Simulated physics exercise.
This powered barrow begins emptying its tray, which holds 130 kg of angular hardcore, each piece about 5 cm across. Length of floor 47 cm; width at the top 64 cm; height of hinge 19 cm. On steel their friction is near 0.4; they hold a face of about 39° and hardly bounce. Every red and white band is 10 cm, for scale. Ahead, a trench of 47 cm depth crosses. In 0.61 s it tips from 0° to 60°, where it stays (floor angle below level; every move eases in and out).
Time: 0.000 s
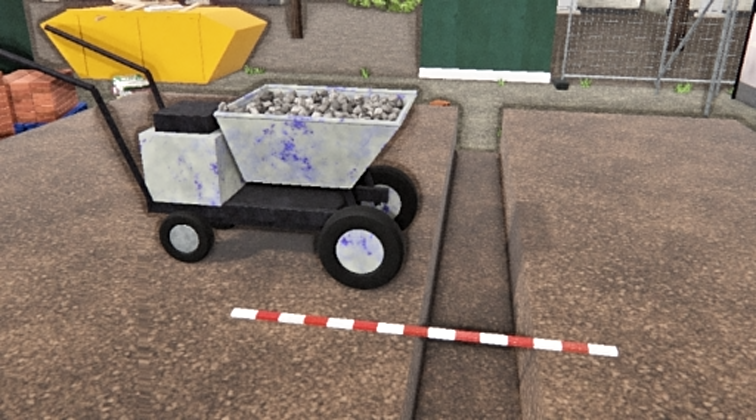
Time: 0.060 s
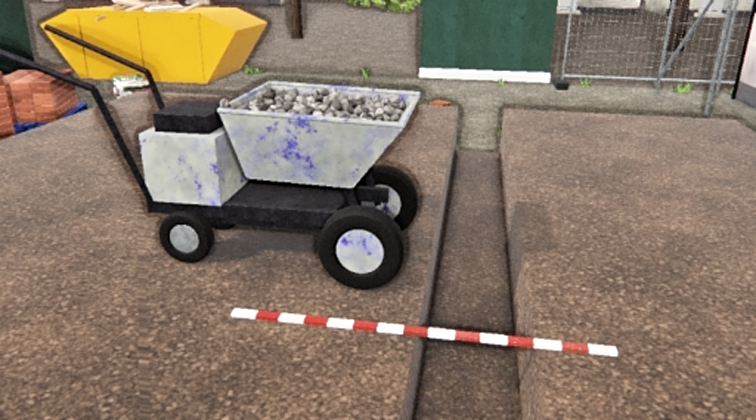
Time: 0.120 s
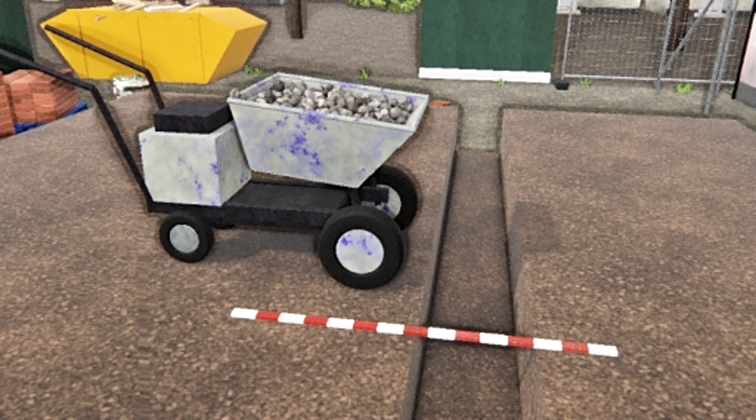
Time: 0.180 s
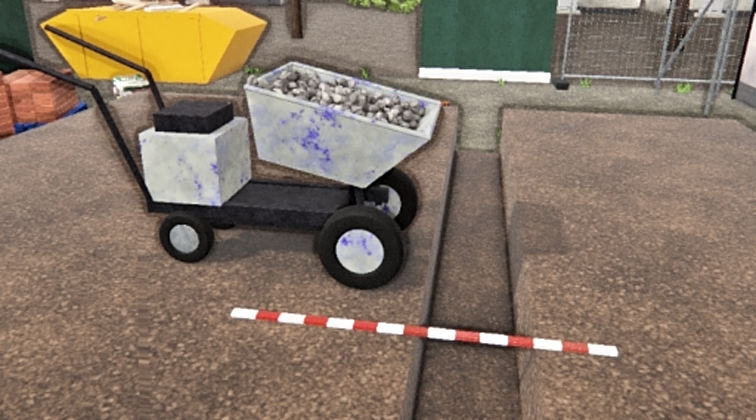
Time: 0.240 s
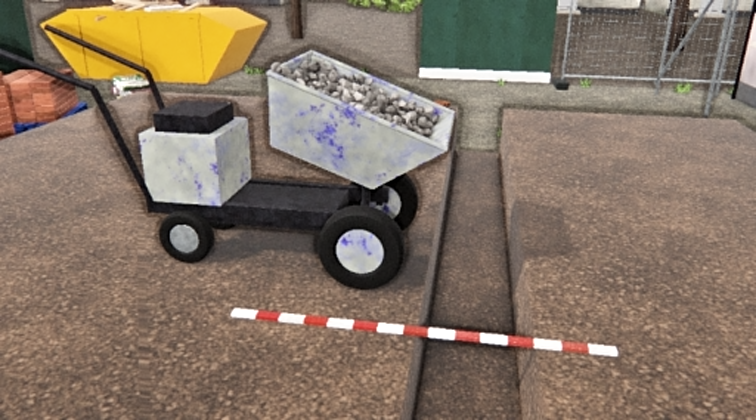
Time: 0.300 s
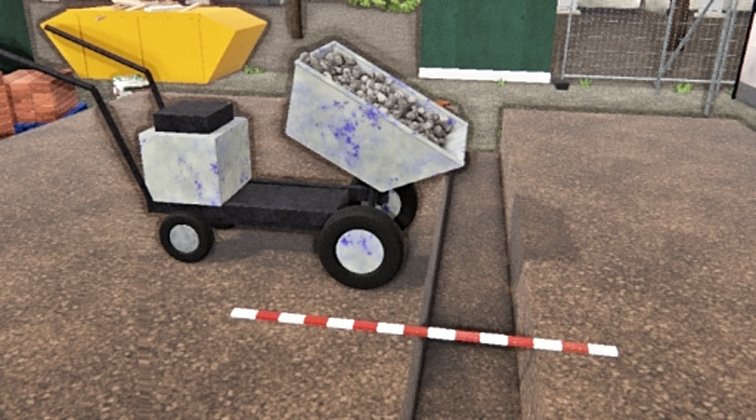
On a brown, gravelly yard seen from slightly above, a narrow trench runs back towards a wall with a dark green door and a wire fence at right. A grey, blue-speckled powered barrow filled with grey stones stands left of the trench, a yellow skip behind it and a red-and-white pole lying across the foreground. The tray gradually tilts rightward, its rear rising, while the wheels and camera stay still.
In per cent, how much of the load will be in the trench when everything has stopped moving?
Around 14 per cent of it.
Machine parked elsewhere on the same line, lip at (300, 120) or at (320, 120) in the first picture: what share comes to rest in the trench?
45 %, then 50 %.
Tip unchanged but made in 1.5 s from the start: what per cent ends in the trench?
Around 20 per cent would end in the trench.
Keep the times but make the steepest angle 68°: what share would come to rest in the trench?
The trench would hold about 30% of it.
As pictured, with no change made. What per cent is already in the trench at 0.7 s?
I'd put it near 10 per cent.
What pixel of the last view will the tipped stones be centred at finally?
Roughly at pixel (563, 270).
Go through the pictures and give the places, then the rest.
In the first picture, lip at (400, 124), floor tilted 0°, highest stones at (315, 100).
In the second picture, the tray is at 2°, its lip at (404, 126); the top of the load is at (304, 98); the stones move at 0.4 m/s on average.
In the third picture, lip at (414, 130), floor tilted 6°, highest stones at (297, 90); the stones move at 0.8 m/s on average.
In the fourth picture, the tray is at 13°, its lip at (429, 138); the top of the load is at (302, 79); the stones move at 1.1 m/s on average.
In the fifth picture, the tray is at 21°, its lip at (447, 149); the top of the load is at (317, 70); the stones move at 1.3 m/s on average.
In the sixth picture, lip at (463, 164), floor tilted 29°, highest stones at (337, 62); the stones move at 1.4 m/s on average.
After 0.5 s the floor is at 51°; 100 % in the tray; the foremost stones are at (477, 170).
After 0.7 s the floor is at 60°; 87 % in the tray, 8 % in the trench, 6 % past the trench; the foremost stones are at (567, 257).
After 1.1 s the floor is at 60°; 57 % in the tray, 8 % in the trench, 35 % past the trench; the foremost stones are at (700, 291).
After 3.0 s the floor is at 60°; 50 % in the tray, 14 % in the trench, 36 % past the trench; the foremost stones are past the picture's edge.
